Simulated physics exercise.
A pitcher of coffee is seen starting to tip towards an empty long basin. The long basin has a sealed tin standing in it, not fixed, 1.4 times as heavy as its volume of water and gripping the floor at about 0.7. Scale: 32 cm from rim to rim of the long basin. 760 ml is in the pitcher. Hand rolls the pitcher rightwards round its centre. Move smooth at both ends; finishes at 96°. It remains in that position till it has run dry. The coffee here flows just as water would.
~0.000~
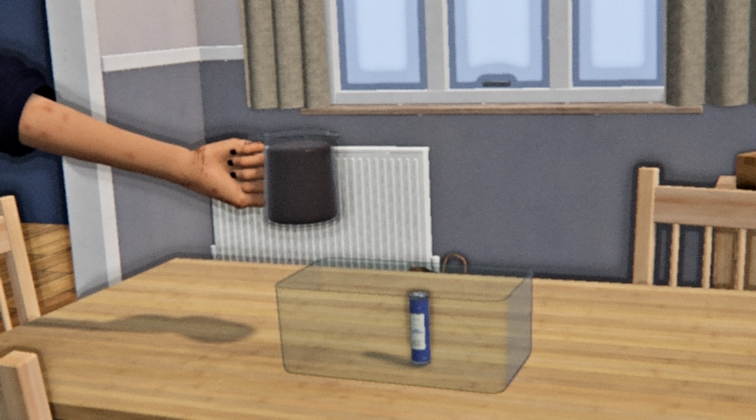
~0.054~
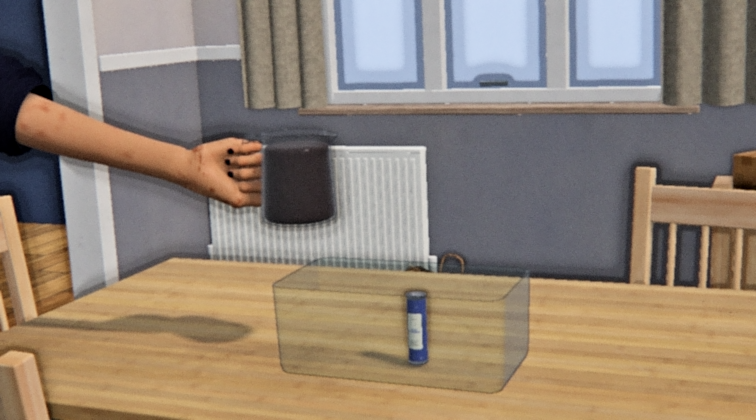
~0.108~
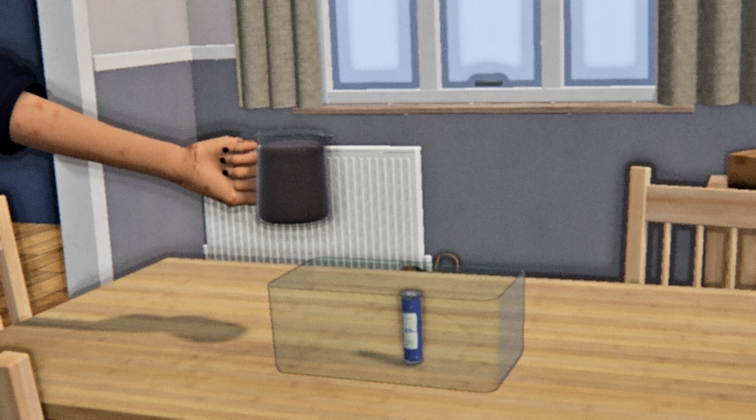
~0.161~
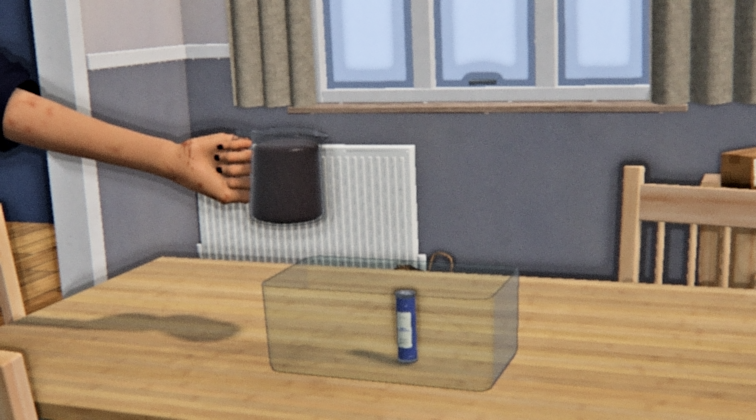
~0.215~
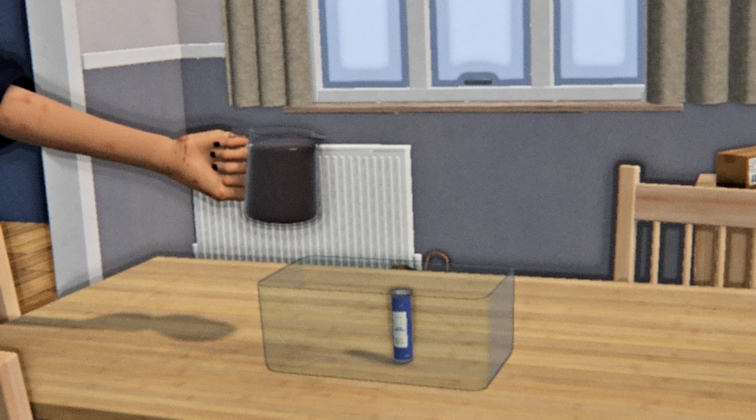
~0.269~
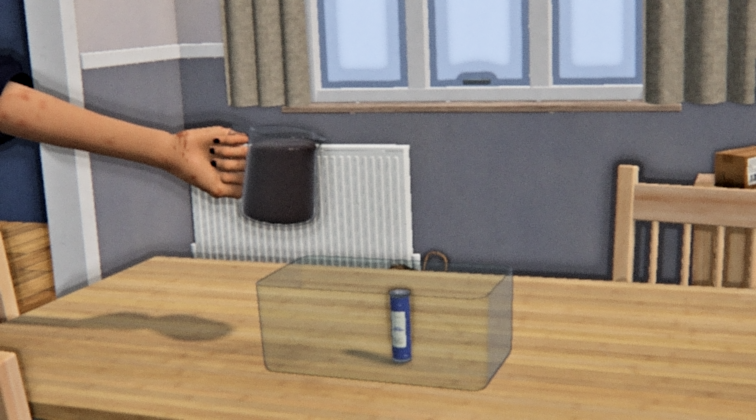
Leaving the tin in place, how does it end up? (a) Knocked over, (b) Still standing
(a) Knocked over.
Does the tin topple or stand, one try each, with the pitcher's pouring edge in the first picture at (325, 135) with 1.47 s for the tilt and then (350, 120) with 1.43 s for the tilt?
First it keeps standing; then it falls.
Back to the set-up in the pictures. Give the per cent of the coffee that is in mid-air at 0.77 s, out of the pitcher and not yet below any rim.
Near 8 per cent of it all.
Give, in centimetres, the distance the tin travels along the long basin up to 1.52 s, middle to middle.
Near 7 cm of travel.
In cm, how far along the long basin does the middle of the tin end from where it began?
The tin's middle ends up about 7.0 cm along the basin.
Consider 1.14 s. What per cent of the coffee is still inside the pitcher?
About 52 % is still there.
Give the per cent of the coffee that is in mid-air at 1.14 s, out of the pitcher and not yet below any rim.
About 18 percent.
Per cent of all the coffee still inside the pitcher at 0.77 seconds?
Close to 90 percent of the liquid remains at that time.
Then, 0.77 s in, the tilt is 53° and 91 per cent is still to pour; the tin stands where it began.
Then, 1.14 s in, the tilt is 86° and 52 per cent is still to pour; the tin leans 30°.
Then, 1.52 s in, the tilt is 96° and 15 per cent is still to pour; the tin lies on its side.
Then, 1.94 s in, the tilt is 96° and 5 per cent is still to pour; the tin lies on its side.
Finally, the tin lies on its side.
